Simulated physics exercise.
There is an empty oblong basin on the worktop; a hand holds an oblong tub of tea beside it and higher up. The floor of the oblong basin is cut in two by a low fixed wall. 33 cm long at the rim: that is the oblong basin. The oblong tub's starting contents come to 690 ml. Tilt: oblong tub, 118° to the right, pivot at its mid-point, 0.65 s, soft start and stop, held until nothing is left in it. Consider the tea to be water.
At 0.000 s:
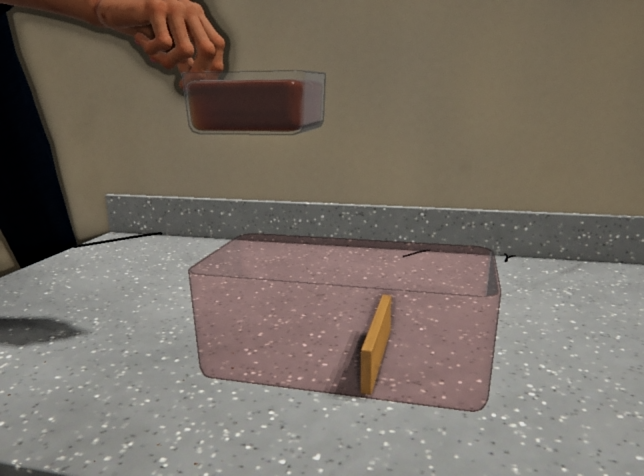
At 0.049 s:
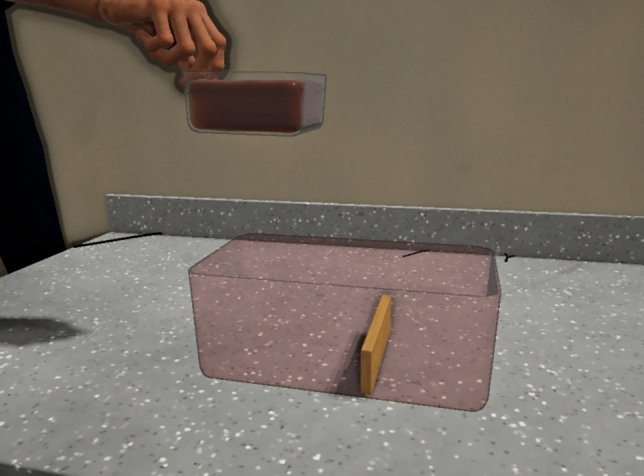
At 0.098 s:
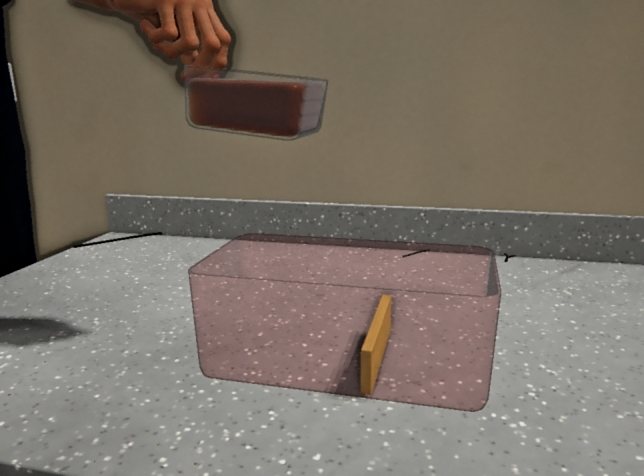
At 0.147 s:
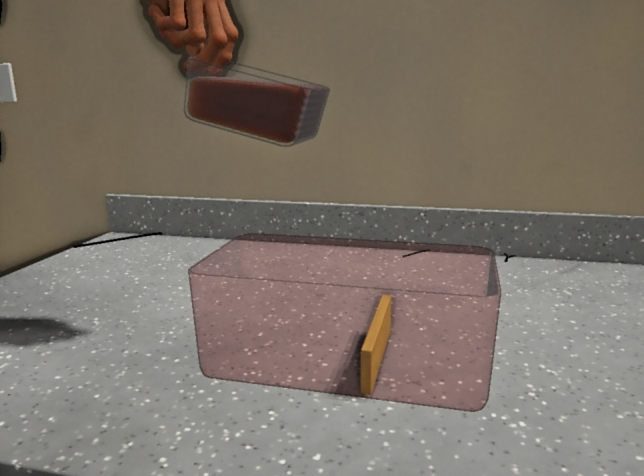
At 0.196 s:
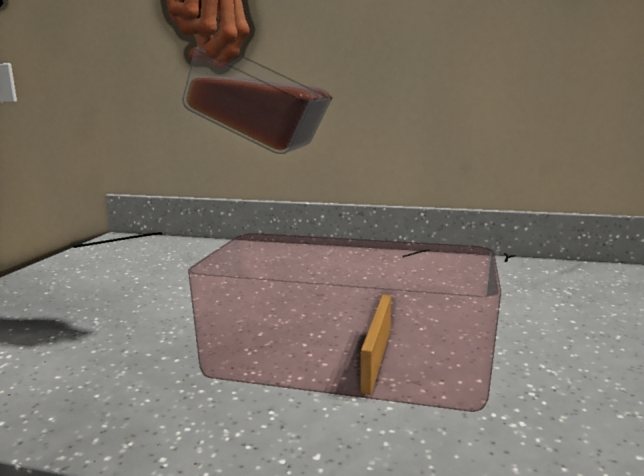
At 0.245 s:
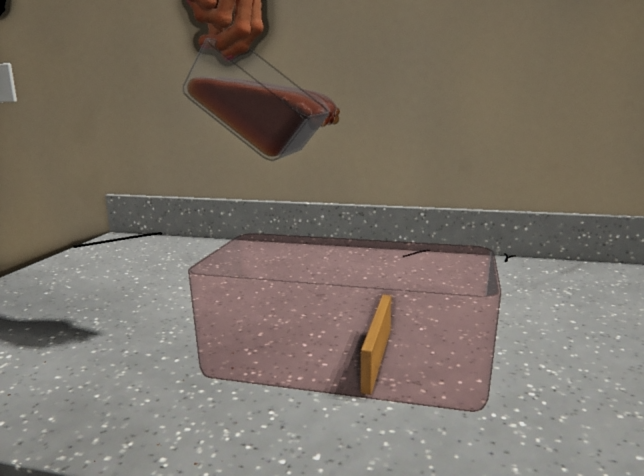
On a speckled grey worktop, a hand tilts a clear tub of reddish-brown liquid rightward until some slips over its rim.
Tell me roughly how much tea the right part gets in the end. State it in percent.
It gets about 42 per cent.
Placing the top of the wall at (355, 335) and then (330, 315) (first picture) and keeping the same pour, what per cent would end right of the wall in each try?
The first gives near 65 per cent and the second near 85 per cent.
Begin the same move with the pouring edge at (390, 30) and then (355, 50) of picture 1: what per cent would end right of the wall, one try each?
It comes to 80 per cent, and then 70 per cent.
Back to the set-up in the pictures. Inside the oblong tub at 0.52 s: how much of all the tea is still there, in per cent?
Near 8 in a hundred.
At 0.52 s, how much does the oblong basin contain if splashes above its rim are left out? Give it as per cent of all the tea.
44 %, give or take.
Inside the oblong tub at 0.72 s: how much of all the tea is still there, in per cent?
I'd estimate some 0 per cent.
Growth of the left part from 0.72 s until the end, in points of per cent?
Around 5 per cent.
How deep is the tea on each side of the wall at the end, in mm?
The left side settles near 12 mm and the right side near 16 mm.
After 0.52 s the tilt is 106° and 8 per cent is still to pour, 15 is left of the wall and 30 right of it.
After 0.72 s the tilt is 118° and 0 per cent is still to pour, 50 is left of the wall and 43 right of it.
After 0.92 s the tilt is 118° and 0 per cent is still to pour, 54 is left of the wall and 41 right of it.
After 1.15 s the tilt is 118° and 0 per cent is still to pour, 54 is left of the wall and 41 right of it.
In the end 55 per cent lies left of the wall, 42 right of it and 4 outside.
